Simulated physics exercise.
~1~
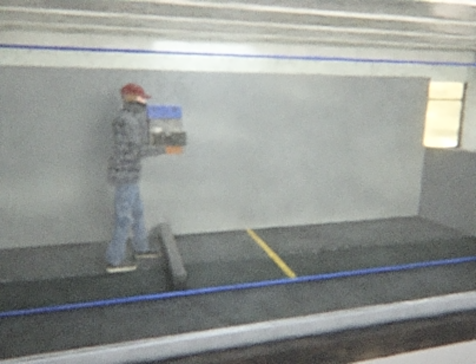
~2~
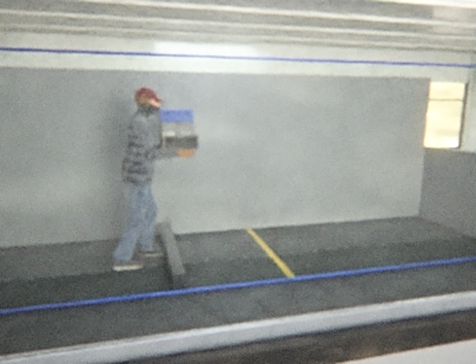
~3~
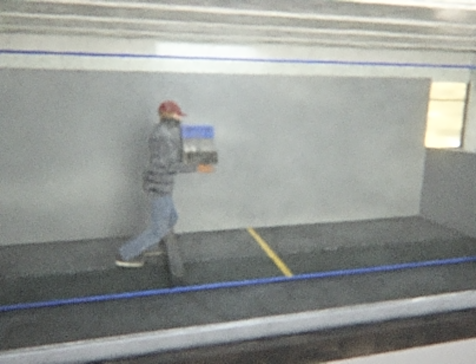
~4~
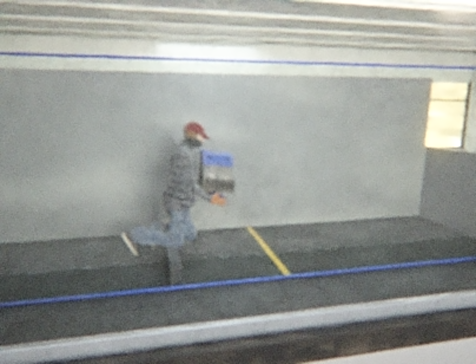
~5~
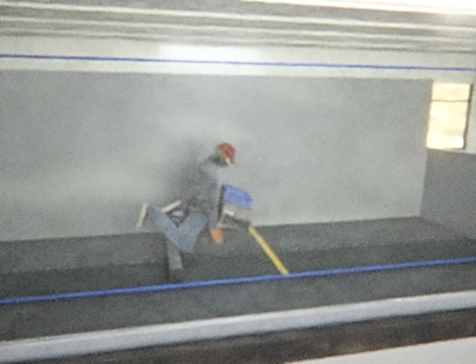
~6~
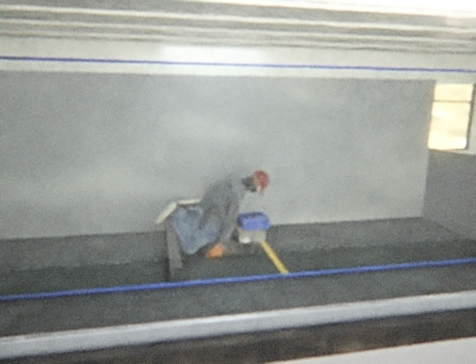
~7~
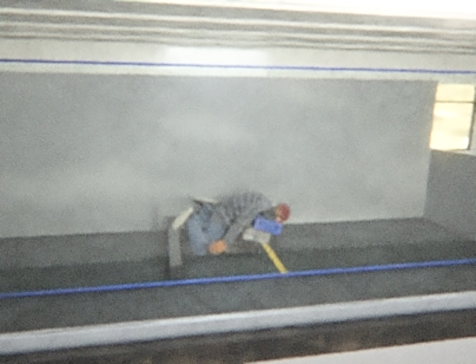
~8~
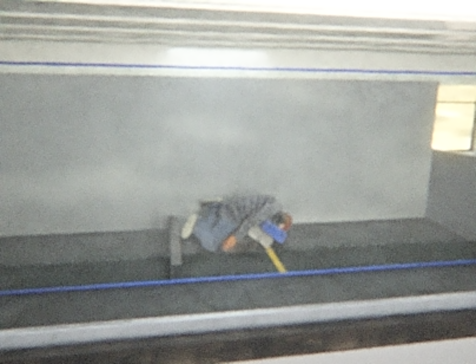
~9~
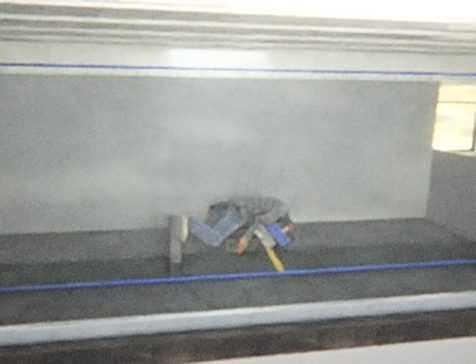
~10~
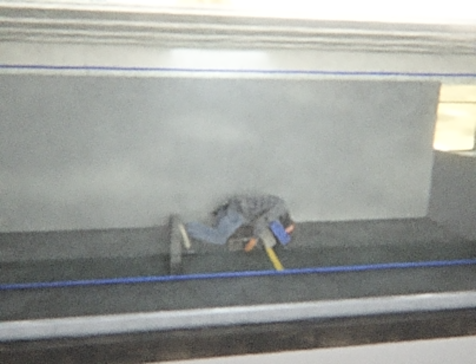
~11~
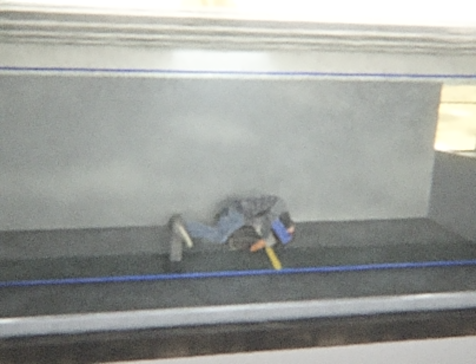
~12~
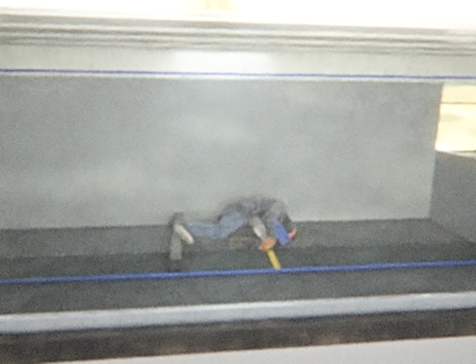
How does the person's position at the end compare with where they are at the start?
At the start the person is upright on the left, before the low dark bar. By the end they are farther right and down on the floor, slumped forward between the bar and the yellow line with their head past the line.
